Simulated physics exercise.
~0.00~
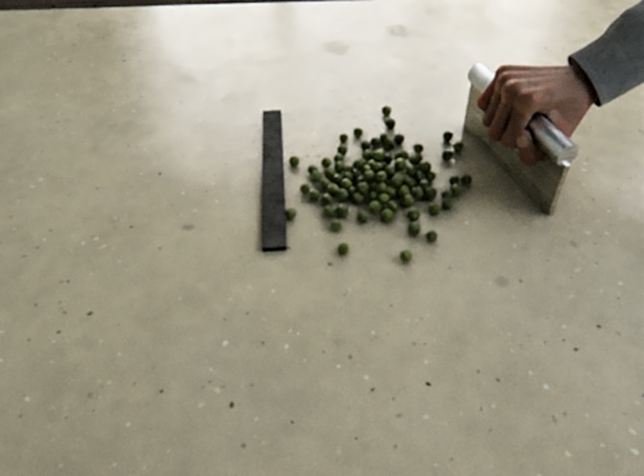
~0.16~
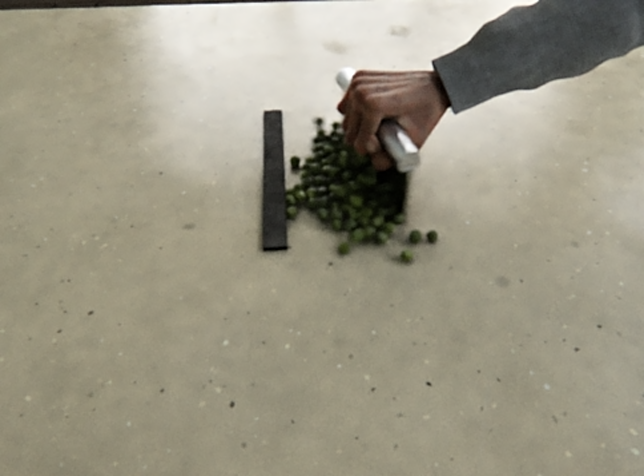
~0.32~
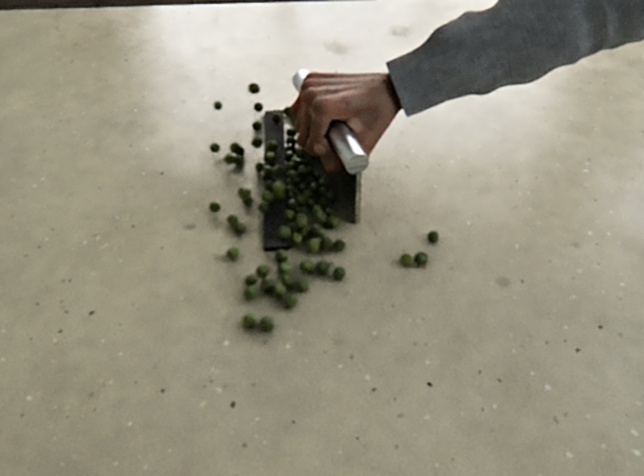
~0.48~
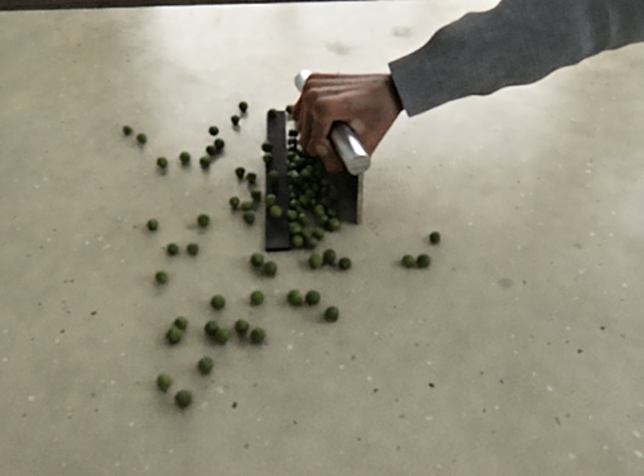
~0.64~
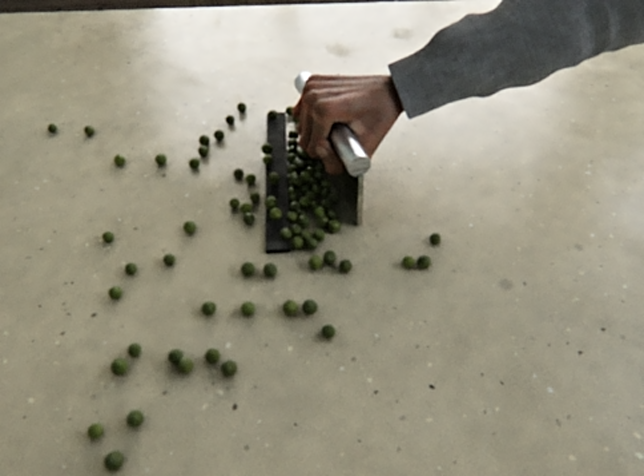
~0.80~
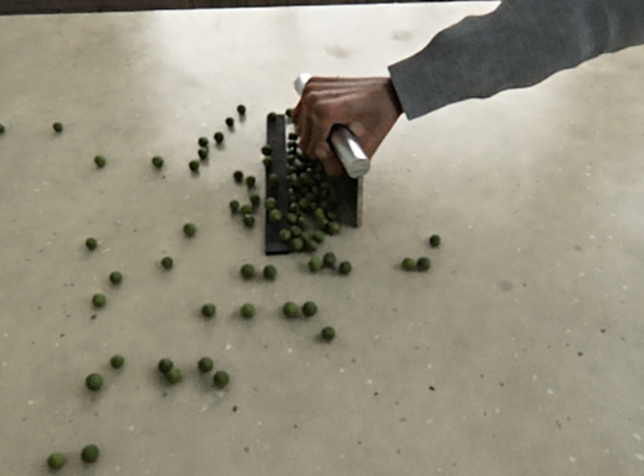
At first, a hand in a grey sleeve holds a flat scraper by its pale handle, to the right of a loose pile of small round green olives, with a dark strip lying to their left. The hand sweeps the scraper left, bunching the olives towards the strip. As the blade nears the strip and stops, many olives spill over it and around its near end. The freed ones roll on across the pale speckled surface, fanning out left and towards the viewer. Finally, a cluster stays packed between blade and strip, others lie widely scattered, and three sit behind at right.
